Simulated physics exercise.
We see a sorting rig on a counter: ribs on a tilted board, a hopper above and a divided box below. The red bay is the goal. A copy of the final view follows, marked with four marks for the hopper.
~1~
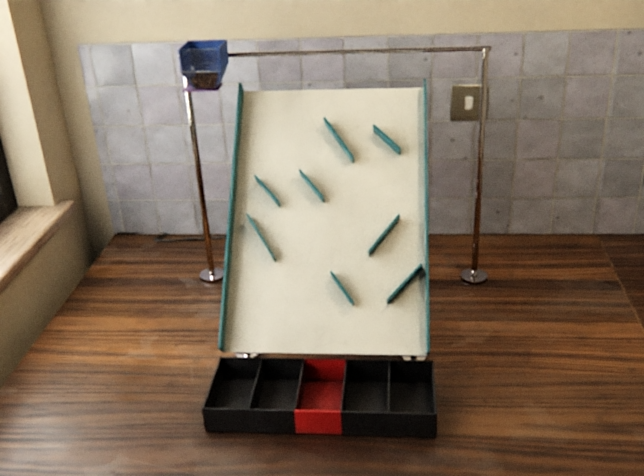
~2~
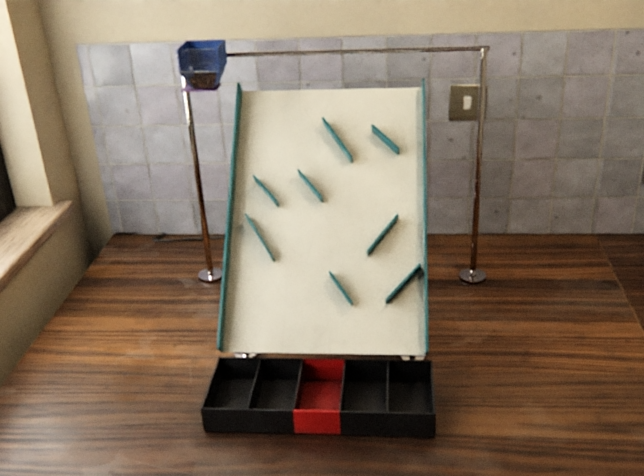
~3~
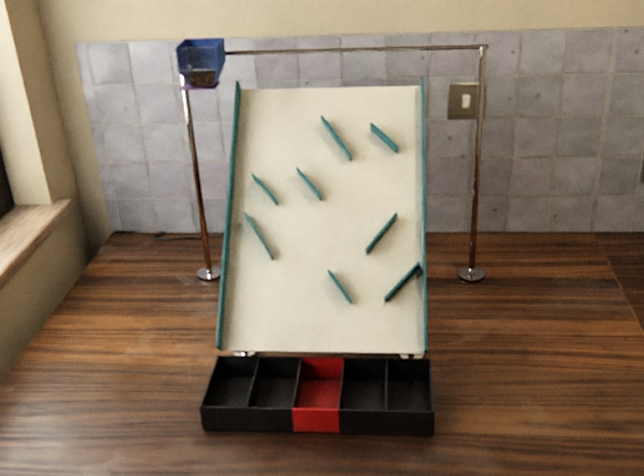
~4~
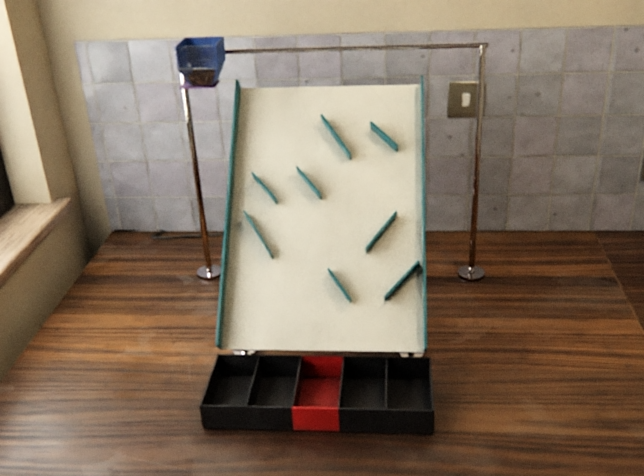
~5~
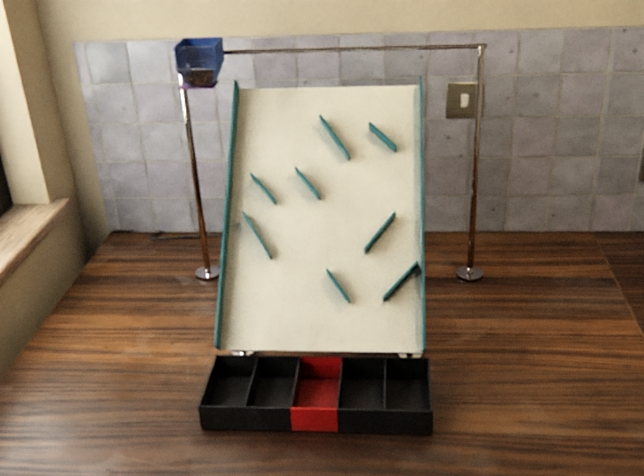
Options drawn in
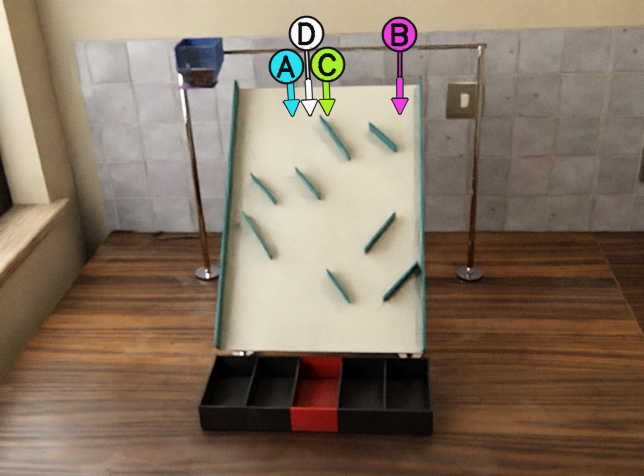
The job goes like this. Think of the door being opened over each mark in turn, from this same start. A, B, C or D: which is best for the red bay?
Mark B does it best.
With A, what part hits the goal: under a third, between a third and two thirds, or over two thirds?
Mark A gives under a third.
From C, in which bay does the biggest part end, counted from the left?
The fourth from the left.
On the marked copy, mark A meets the board at (292, 110); mark B meets the board at (399, 108); mark C meets the board at (327, 109); mark D meets the board at (309, 109).
If A is chosen, roughly a quarter in the red bay, roughly two thirds in other bays, about a tenth outside the box.
If B is chosen, roughly half in the red bay, roughly half in other bays, just a few held on the board, just a few outside the box.
If C is chosen, about a tenth in the red bay, almost all in other bays.
If D is chosen, about a tenth in the red bay, the larger part in other bays, about a tenth outside the box.
